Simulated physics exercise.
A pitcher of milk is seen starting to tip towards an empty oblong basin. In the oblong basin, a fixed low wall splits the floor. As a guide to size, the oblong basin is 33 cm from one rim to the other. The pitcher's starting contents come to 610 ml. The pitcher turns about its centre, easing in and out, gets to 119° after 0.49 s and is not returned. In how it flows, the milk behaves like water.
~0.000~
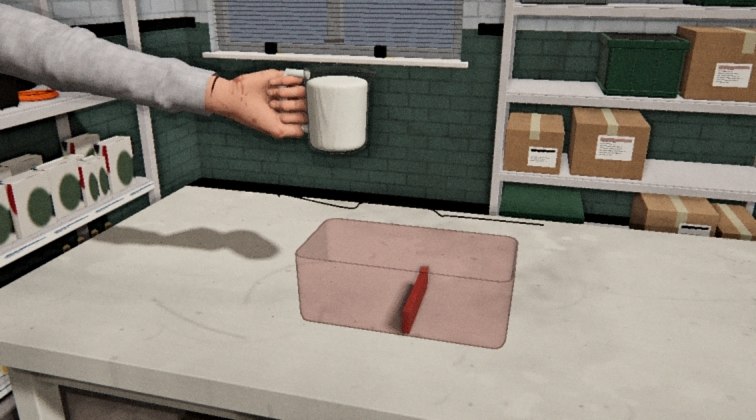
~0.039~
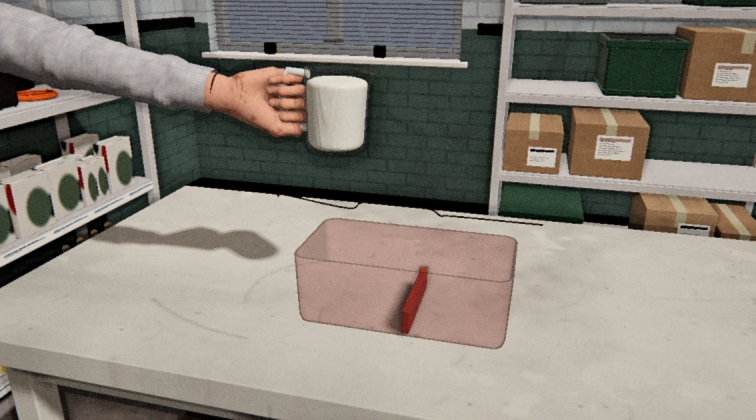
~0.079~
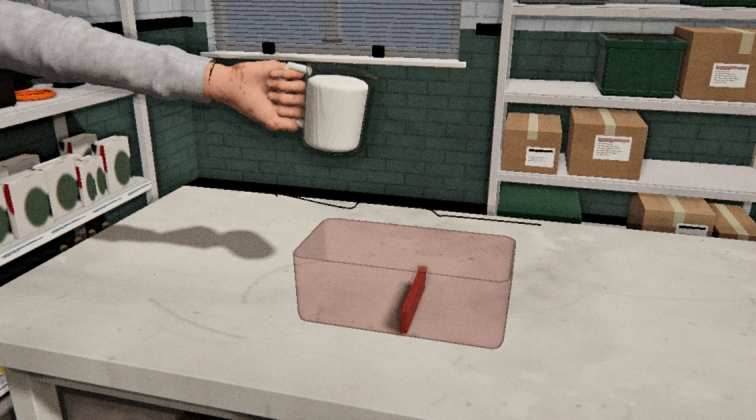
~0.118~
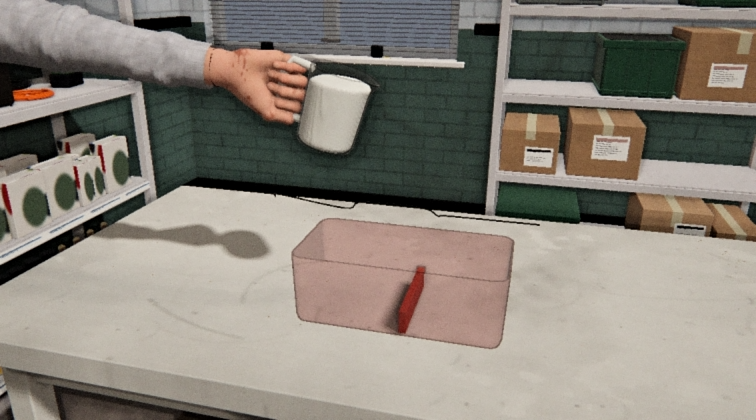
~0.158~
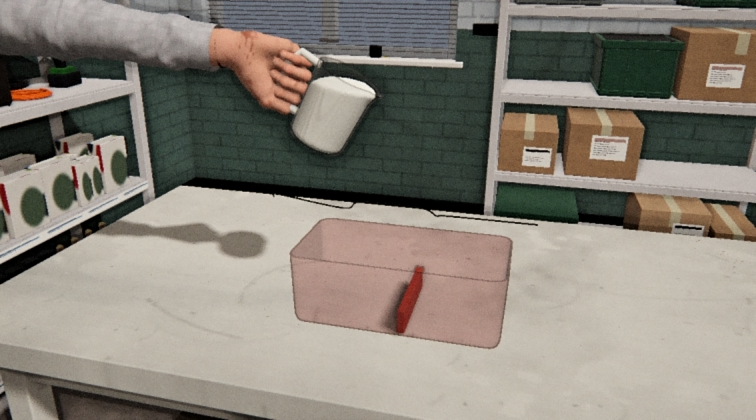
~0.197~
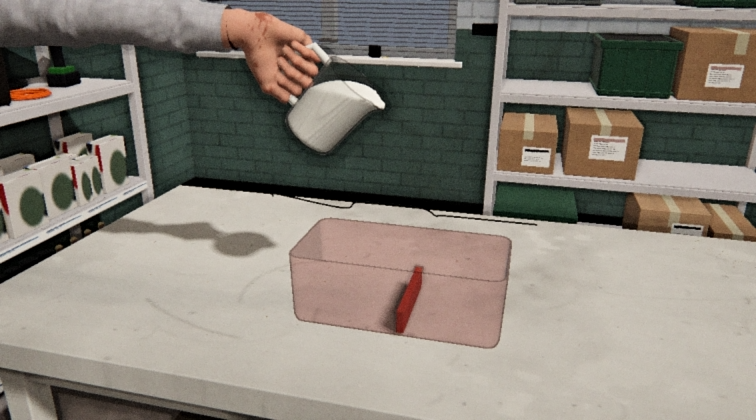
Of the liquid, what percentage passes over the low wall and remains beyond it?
The far part has about 50 per cent.
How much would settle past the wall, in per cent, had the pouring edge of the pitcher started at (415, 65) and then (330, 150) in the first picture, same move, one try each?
The first try gives 80 percent and the second 10 percent.
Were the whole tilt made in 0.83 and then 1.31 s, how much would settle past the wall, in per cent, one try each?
Roughly 70 per cent the first time and 75 per cent the second.
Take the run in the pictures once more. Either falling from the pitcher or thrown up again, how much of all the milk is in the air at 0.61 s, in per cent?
Around 24 percent of it is airborne.
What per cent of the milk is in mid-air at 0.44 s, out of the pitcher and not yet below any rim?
It comes to roughly 46 per cent.
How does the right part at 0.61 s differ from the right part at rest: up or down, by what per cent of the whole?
The right part's share grows by around 10 per cent.
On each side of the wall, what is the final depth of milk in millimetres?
Final levels - left approx 10 mm, right approx 14 mm.
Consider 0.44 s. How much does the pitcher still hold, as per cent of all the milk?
At that time about 44 in a hundred parts are still held.
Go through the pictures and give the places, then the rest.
It leans 0°; its right rim is at (375, 72); the milk meets the walls at (310, 79) and (368, 82); the oblong basin's rim runs from (311, 236) to (516, 260); the wall's top is at (416, 289), in the first picture.
It leans 2°; its right rim is at (376, 73); the milk meets the walls at (310, 79) and (368, 83), in the second picture.
It leans 8°; its right rim is at (378, 78); the milk meets the walls at (311, 77) and (369, 85), in the third picture.
It leans 16°; its right rim is at (380, 85); the milk meets the walls at (312, 78) and (372, 88), in the fourth picture.
It leans 28°; its right rim is at (383, 96); the milk meets the walls at (309, 92) and (377, 92), in the fifth picture.
It leans 41°; its right rim is at (384, 109); the milk meets the walls at (301, 99) and (379, 98); 1 per cent is over the edge, in the sixth picture.
By 0.44 s the tilt is 115° and 43 per cent is still to pour, 0 is left of the wall and 10 right of it.
By 0.61 s the tilt is 119° and 5 per cent is still to pour, 32 is left of the wall and 39 right of it.
By 0.79 s the tilt is 119° and 0 per cent is still to pour, 43 is left of the wall and 50 right of it.
By 0.99 s the tilt is 119° and 0 per cent is still to pour, 45 is left of the wall and 50 right of it.
At rest 45 per cent lies left of the wall, 50 right of it and 5 outside.
